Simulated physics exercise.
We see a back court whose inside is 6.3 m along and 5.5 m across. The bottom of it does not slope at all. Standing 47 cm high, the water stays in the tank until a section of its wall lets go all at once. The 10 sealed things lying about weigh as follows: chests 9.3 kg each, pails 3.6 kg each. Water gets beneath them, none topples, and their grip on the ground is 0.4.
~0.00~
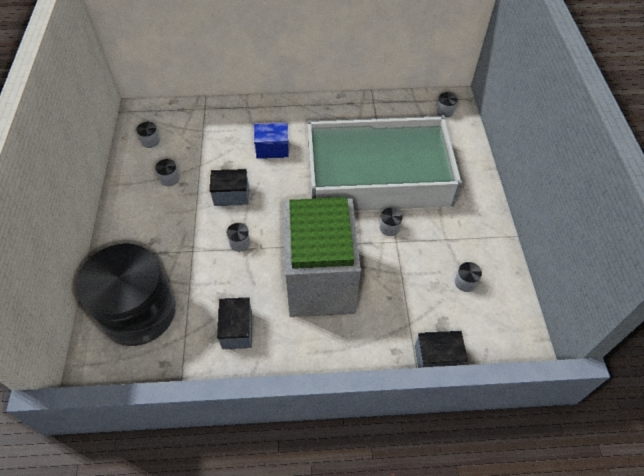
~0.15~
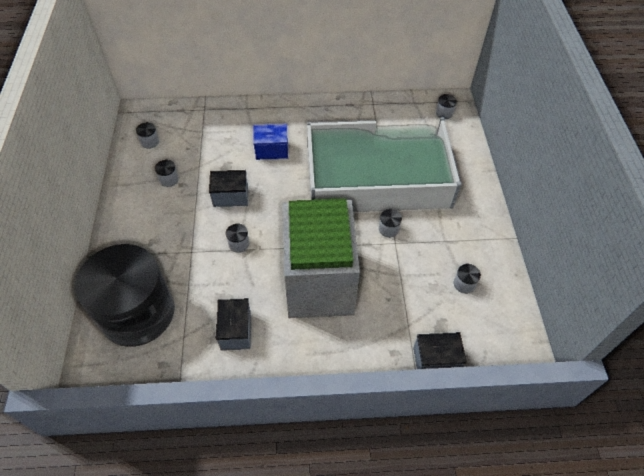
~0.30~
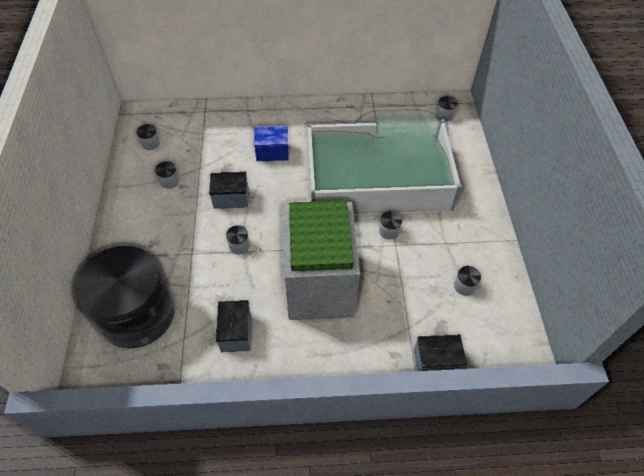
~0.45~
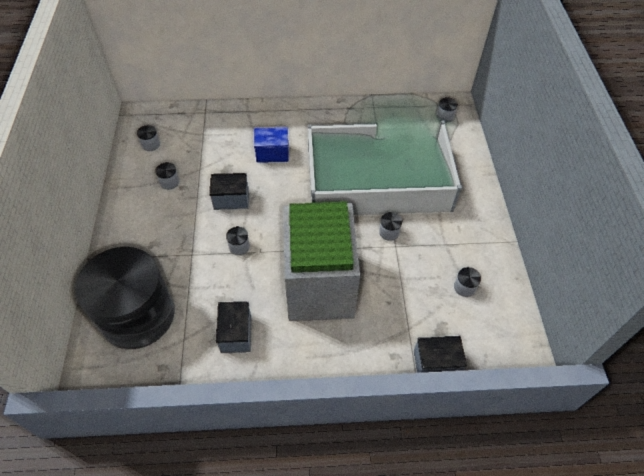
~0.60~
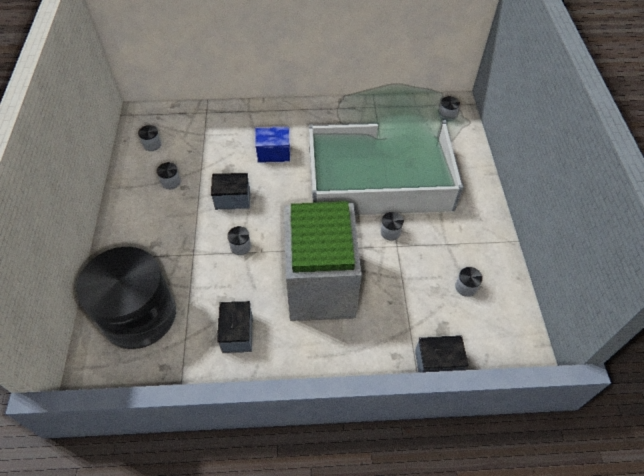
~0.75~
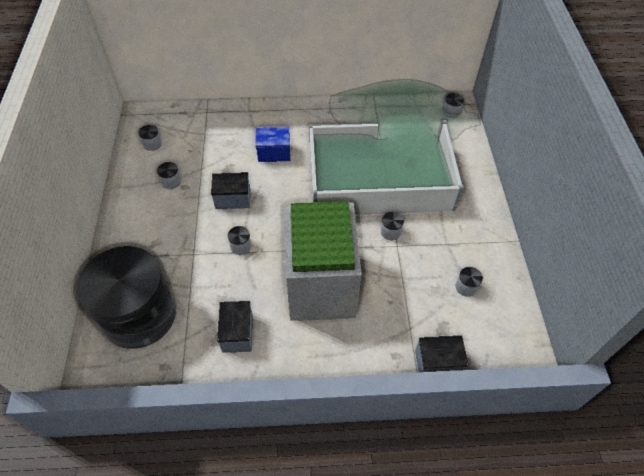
Walled courtyard with scattered chests and pails standing still as water spills over the pool's back edge and spreads behind it.
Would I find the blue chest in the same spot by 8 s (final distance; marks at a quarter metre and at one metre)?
It changes position somewhat.
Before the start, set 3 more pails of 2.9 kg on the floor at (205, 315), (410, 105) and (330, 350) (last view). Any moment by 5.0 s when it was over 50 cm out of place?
One by one: Below the mark, beyond the mark, below the mark.
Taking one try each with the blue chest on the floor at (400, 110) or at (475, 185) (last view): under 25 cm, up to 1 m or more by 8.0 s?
At the first spot it winds up far off; at the second it winds up far off.
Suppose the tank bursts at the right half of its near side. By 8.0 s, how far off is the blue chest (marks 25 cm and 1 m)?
Well, the blue chest basically stays there then.
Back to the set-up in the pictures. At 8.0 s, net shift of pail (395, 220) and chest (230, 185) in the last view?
Lab note - net shifts in turn: 0 cm; 0 cm.
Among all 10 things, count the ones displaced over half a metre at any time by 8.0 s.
My count gives 5.
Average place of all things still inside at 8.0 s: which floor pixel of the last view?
(262, 262).
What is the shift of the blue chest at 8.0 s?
Distance: Near 50 cm.
After 1.6 s the blue chest is near (273, 136), 0.0 m from its start, aground; 1 afloat.
After 3.6 s the blue chest is near (259, 156), 0.5 m from its start, aground; 0 afloat.
After 5.6 s the blue chest is near (259, 156), 0.5 m from its start, aground; 3 afloat.
After 8.0 s the blue chest is near (259, 156), 0.5 m from its start, aground; 3 afloat.
